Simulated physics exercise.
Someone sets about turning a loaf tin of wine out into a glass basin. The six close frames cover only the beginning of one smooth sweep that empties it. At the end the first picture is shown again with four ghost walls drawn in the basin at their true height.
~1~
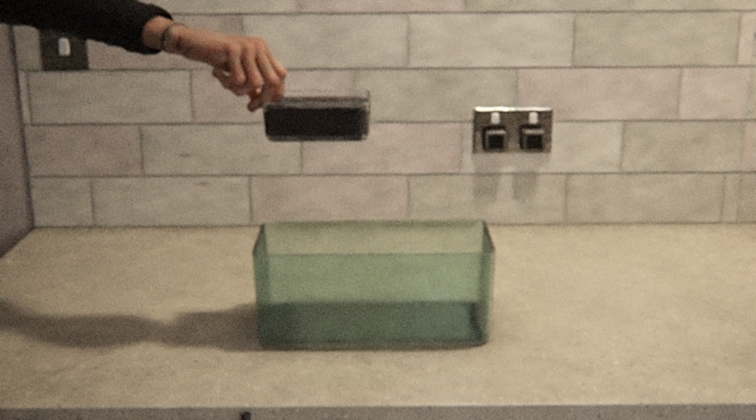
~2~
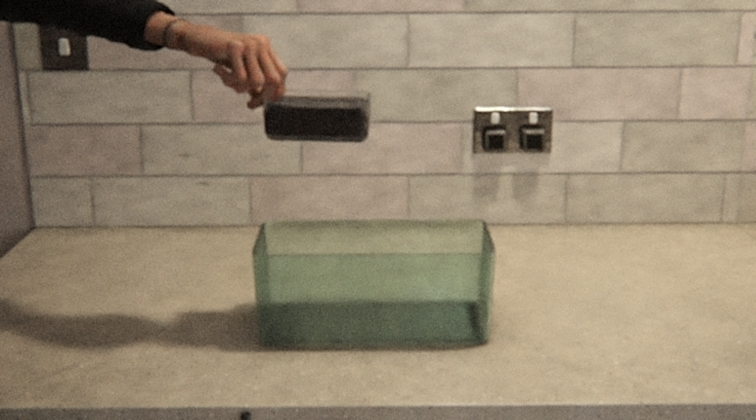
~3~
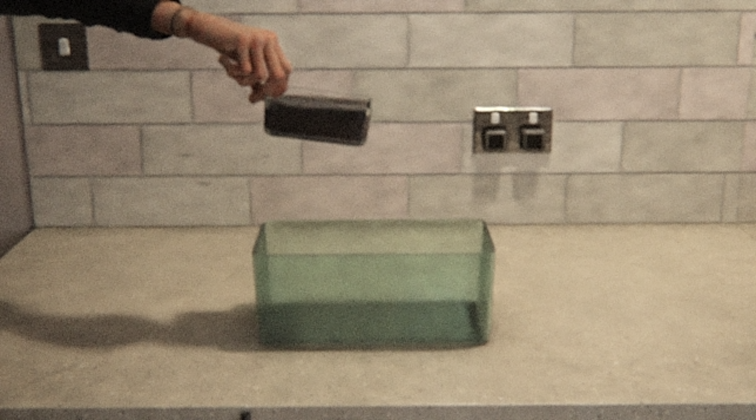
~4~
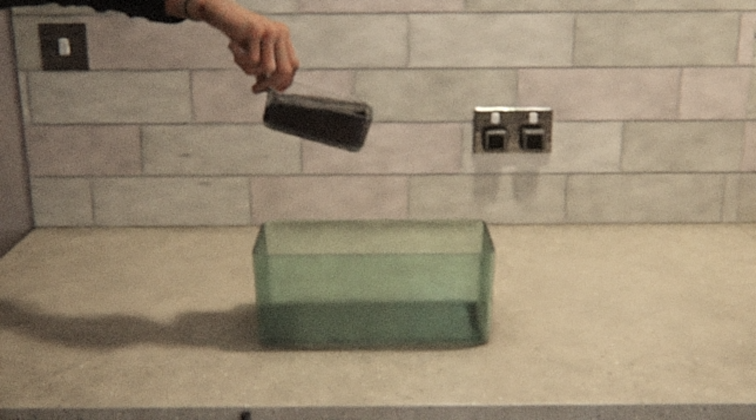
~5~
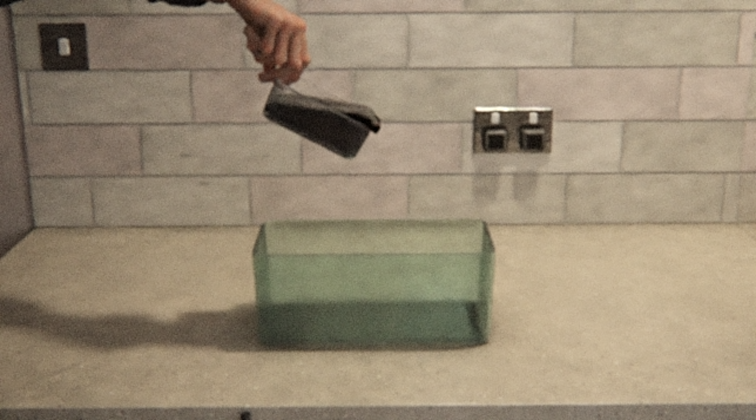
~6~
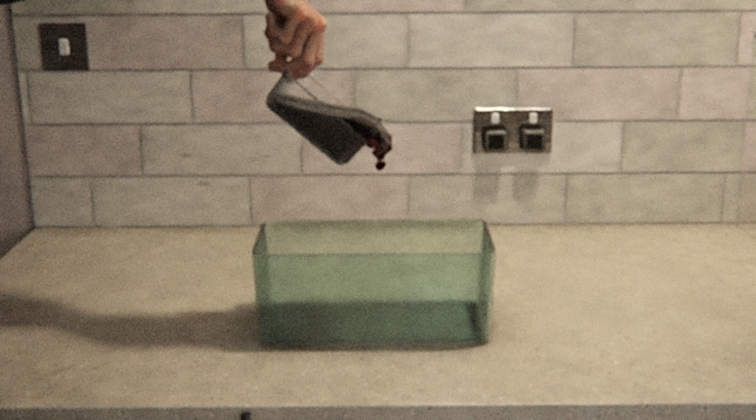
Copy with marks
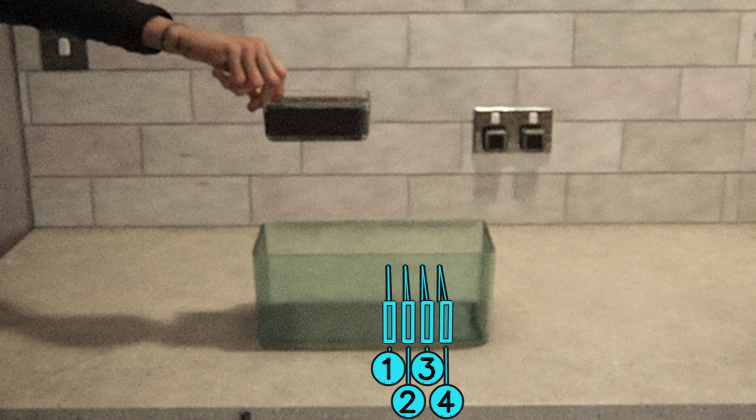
On a kitchen worktop, a hand tilting a loaf tin of dark wine rightward above a green glass basin, liquid starting over the lip.
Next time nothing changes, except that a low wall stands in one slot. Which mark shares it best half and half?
3 beats the others.
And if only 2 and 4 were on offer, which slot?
2.
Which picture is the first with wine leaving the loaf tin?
In picture 4.
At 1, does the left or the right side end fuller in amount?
The right one.
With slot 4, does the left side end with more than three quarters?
Yes.
On the marked copy, 1 at (389, 347); 2 at (408, 347); 3 at (427, 347); 4 at (445, 347).
If 1 is chosen, about 19 % ends left of the wall and 78 % right of it; 3 % is lost outside.
If 2 is chosen, about 29 % ends left of the wall and 68 % right of it; 3 % is lost outside.
If 3 is chosen, about 53 % ends left of the wall and 44 % right of it; 3 % is lost outside.
If 4 is chosen, about 88 % ends left of the wall and 6 % right of it; 7 % is lost outside.
